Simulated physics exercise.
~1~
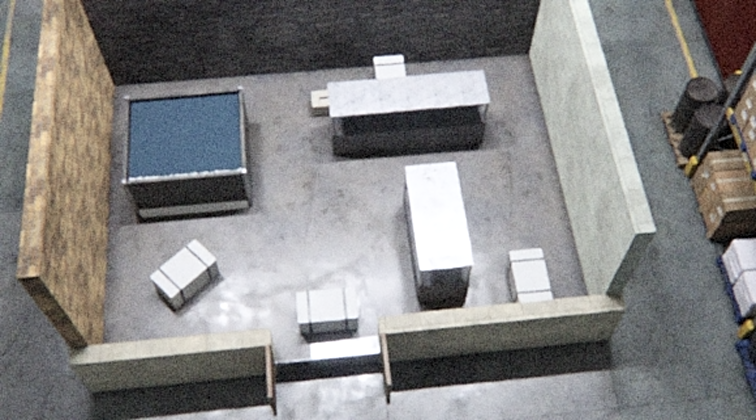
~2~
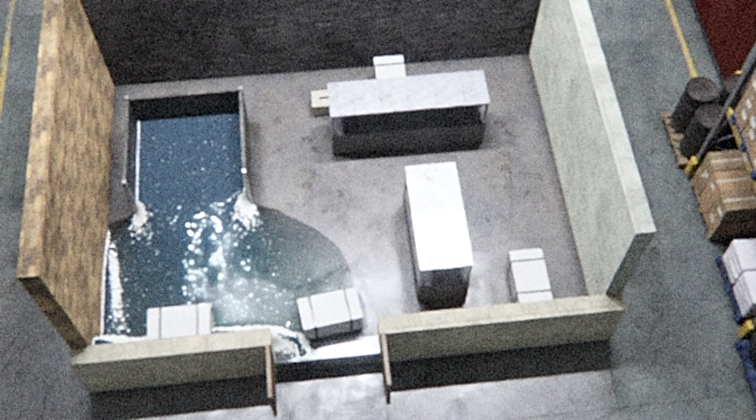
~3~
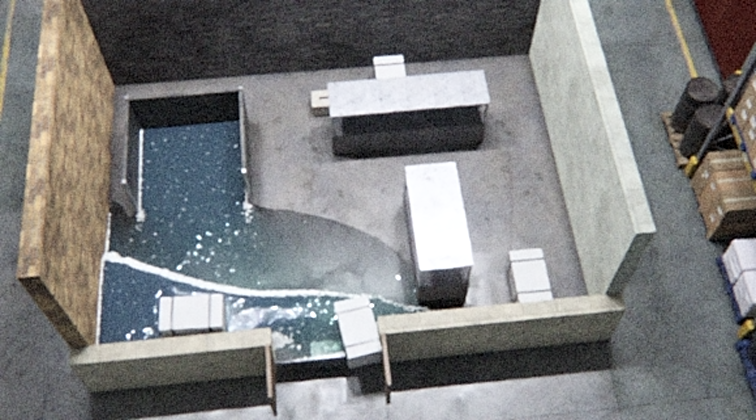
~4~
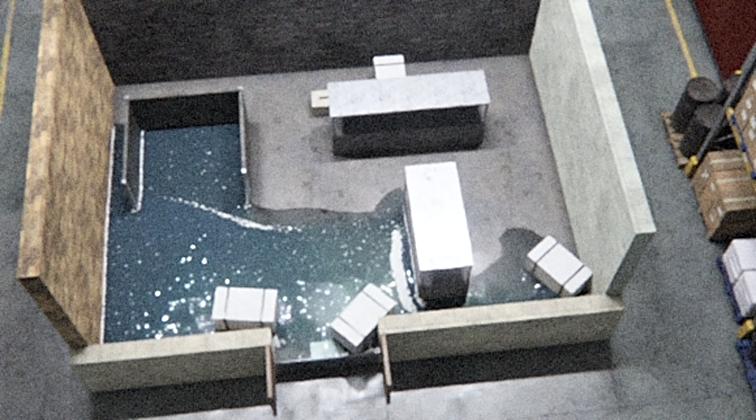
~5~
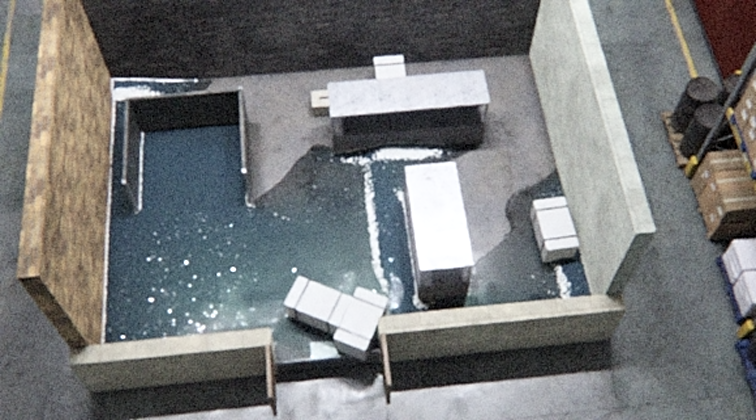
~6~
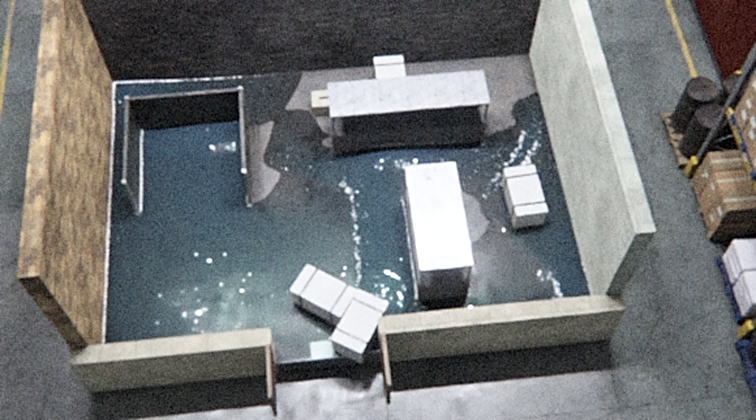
Warehouse bay with a blue tank bursting at the front, water spreading across the floor and white boxes drifting, two ending against each other by the doorway.
